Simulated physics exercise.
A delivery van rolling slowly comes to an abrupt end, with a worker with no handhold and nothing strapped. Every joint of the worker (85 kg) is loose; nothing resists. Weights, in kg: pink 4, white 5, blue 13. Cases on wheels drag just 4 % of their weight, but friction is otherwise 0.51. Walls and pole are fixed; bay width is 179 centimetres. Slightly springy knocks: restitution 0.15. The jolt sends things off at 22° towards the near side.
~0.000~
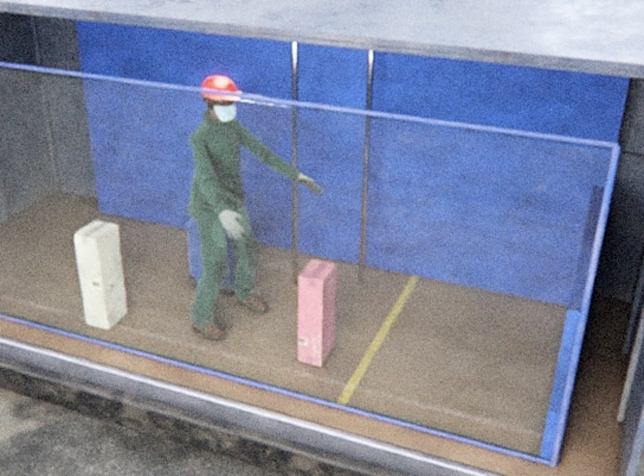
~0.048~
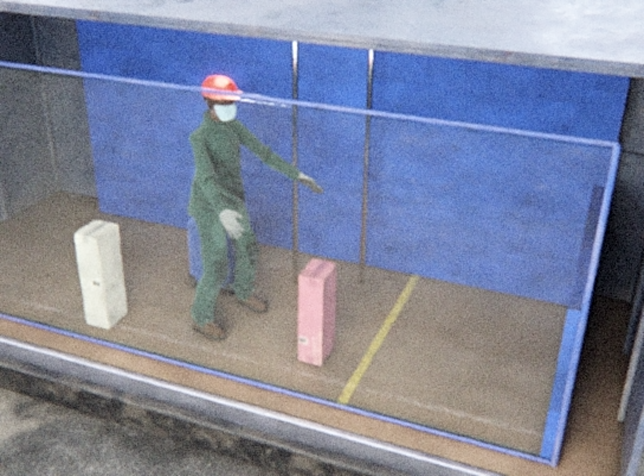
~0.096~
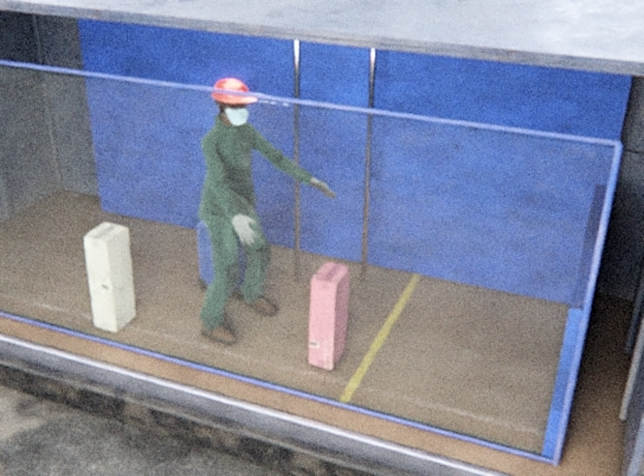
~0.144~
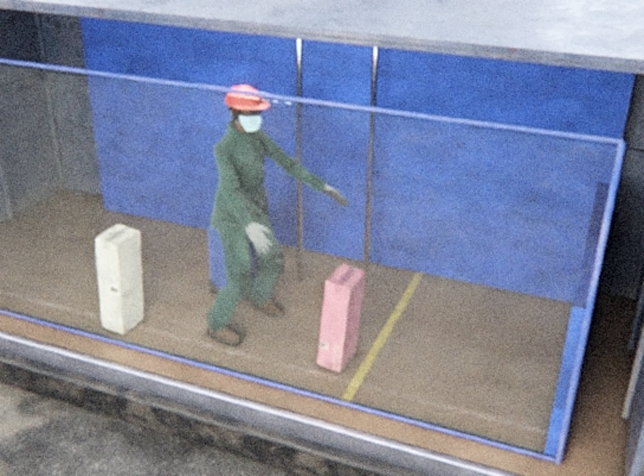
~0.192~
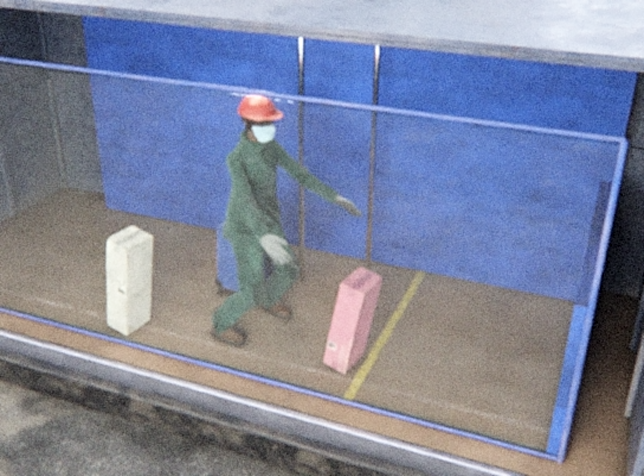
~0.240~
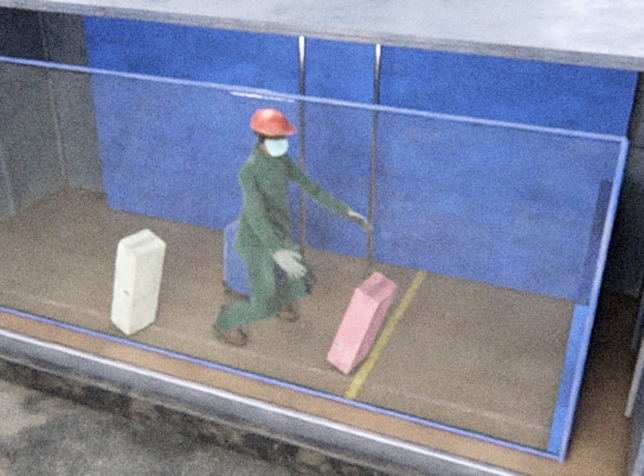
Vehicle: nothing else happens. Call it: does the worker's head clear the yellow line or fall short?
It clears the yellow line.
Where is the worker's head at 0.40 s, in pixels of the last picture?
I'd put it around pixel (307, 210).
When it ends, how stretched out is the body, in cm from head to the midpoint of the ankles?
About 120 cm.
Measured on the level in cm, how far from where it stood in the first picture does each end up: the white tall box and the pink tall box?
White tall box: 60; pink tall box: 70.
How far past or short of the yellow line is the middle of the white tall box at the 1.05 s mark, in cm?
About 125 cm short of it.
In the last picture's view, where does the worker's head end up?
Somewhere close to (449, 361).
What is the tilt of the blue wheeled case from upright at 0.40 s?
It is tilted about 0° from upright.
After 0.40 s the worker's head is 42 cm short of the yellow line, near (307, 210) in the last picture's view.
After 0.65 s the worker's head is 29 cm past the yellow line, near (405, 320) in the last picture's view; the worker's hips 28 cm short of the yellow line.
After 1.05 s the worker's head is 54 cm past the yellow line, near (448, 359) in the last picture's view; the worker's hips 10 cm short of the yellow line.
By 2.3 s, pink tall box crosses the yellow line; white tall box stops short of the yellow line; worker's hips stop short of the yellow line; worker's head crosses the yellow line.
